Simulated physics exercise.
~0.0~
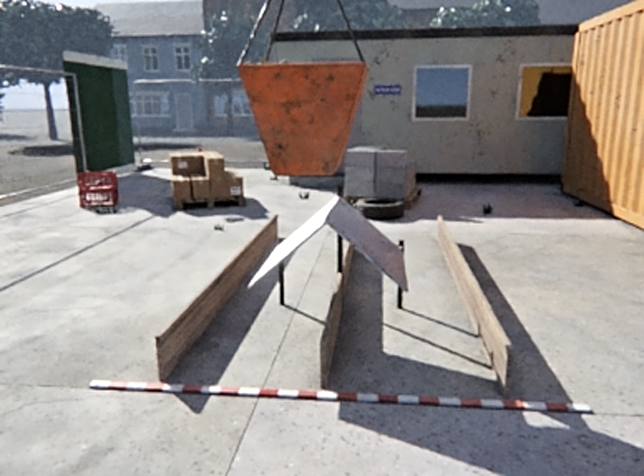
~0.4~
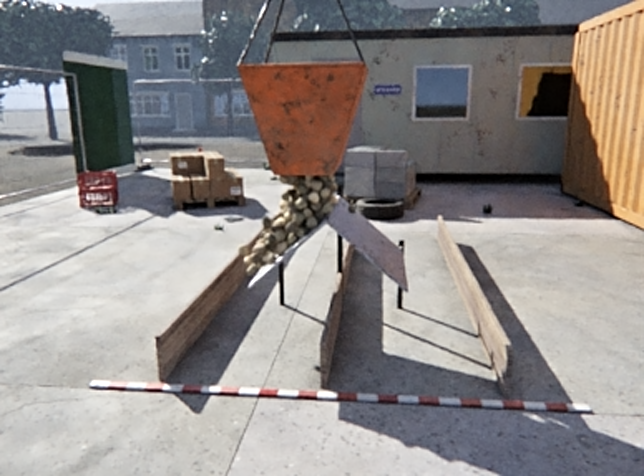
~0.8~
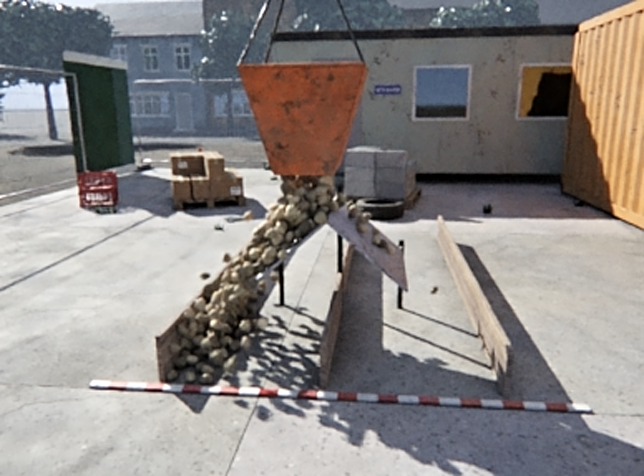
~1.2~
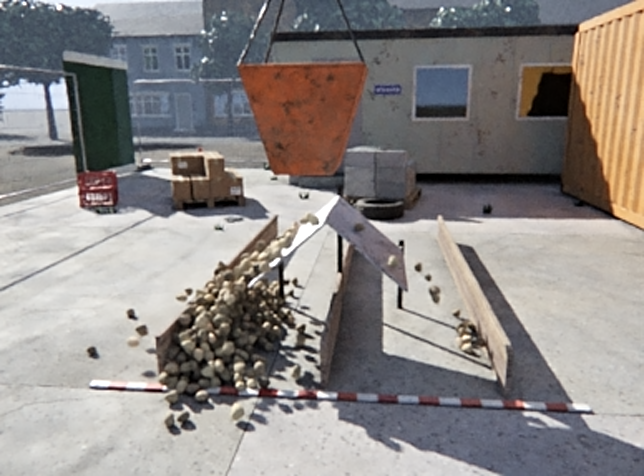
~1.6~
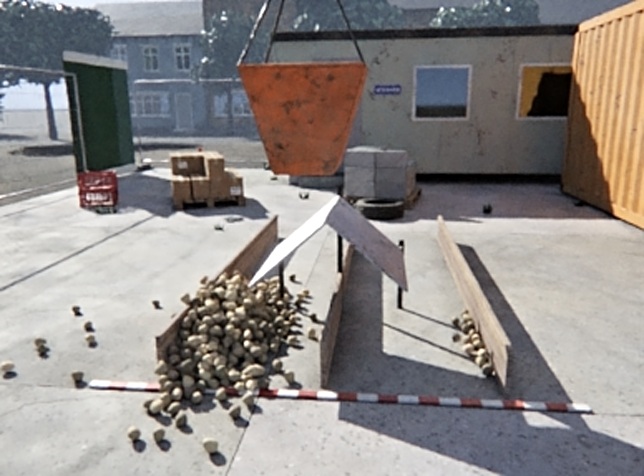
Pale stones pouring from an orange skip onto fixed sloping steel, mostly heaping in the left bay, a few settling right.
